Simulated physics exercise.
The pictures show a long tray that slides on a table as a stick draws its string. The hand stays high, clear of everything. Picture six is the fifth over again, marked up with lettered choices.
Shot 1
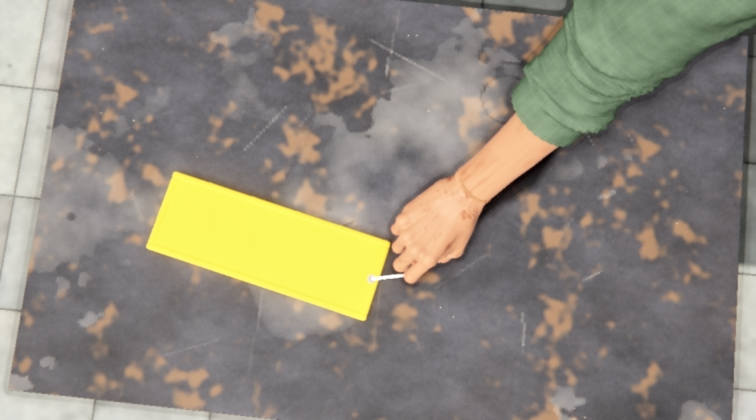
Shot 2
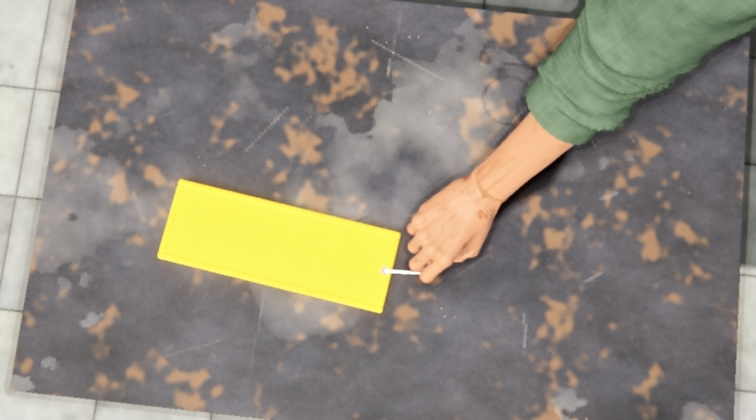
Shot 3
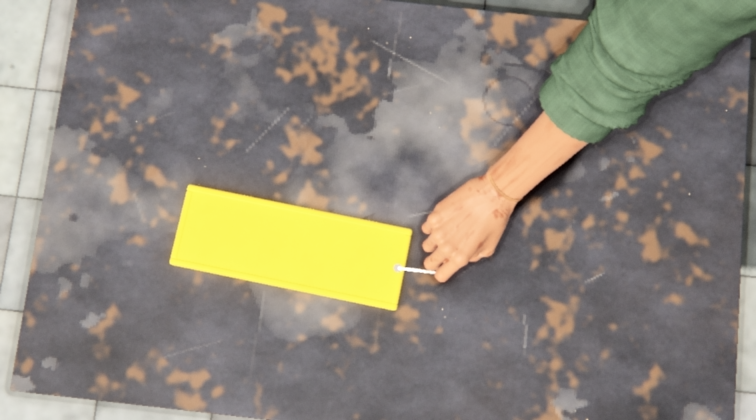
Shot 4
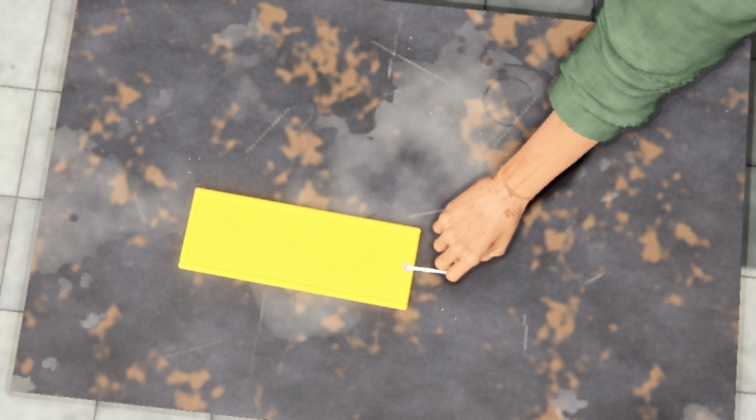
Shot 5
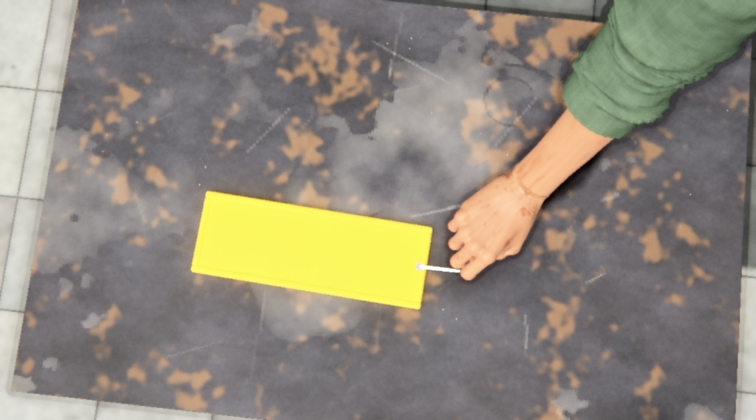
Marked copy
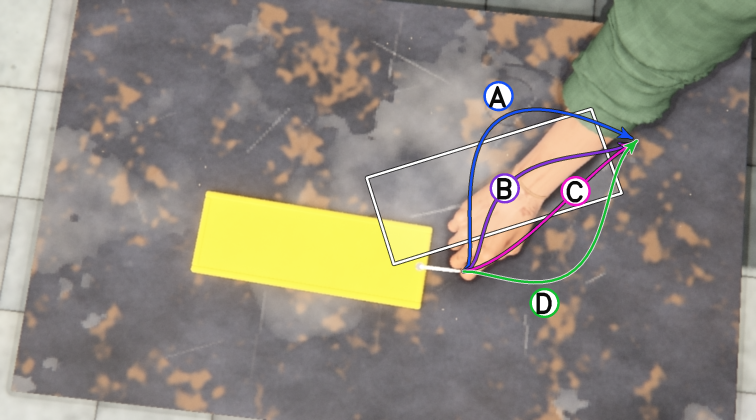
A hand in a green sleeve held a short white stick at the right end of a long yellow tray and drew it slightly rightward across the dark, blotchy table, the tray turning a little straighter.
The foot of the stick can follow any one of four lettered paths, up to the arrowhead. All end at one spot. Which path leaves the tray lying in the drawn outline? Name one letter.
B is the one.
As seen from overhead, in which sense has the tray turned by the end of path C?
It turns anticlockwise.
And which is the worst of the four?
D.
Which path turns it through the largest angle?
Path D.
On the marked copy, A from (464, 272) via (494, 124) to (632, 138); B from (464, 272) via (525, 172) to (632, 144); C from (464, 272) via (551, 215) to (634, 142); D from (464, 272) via (587, 257) to (637, 141); the outline at (494, 186).
With B. Early on, foot of the stick (498, 198), middle of the tray (352, 236).
Further on, foot of the stick (567, 158), middle of the tray (426, 206).
At the end, foot of the stick (636, 141), middle of the tray (494, 186); it lies in the outline.
As for the rest, A leaves its middle at (489, 163); C leaves its middle at (500, 201); D leaves its middle at (509, 217).
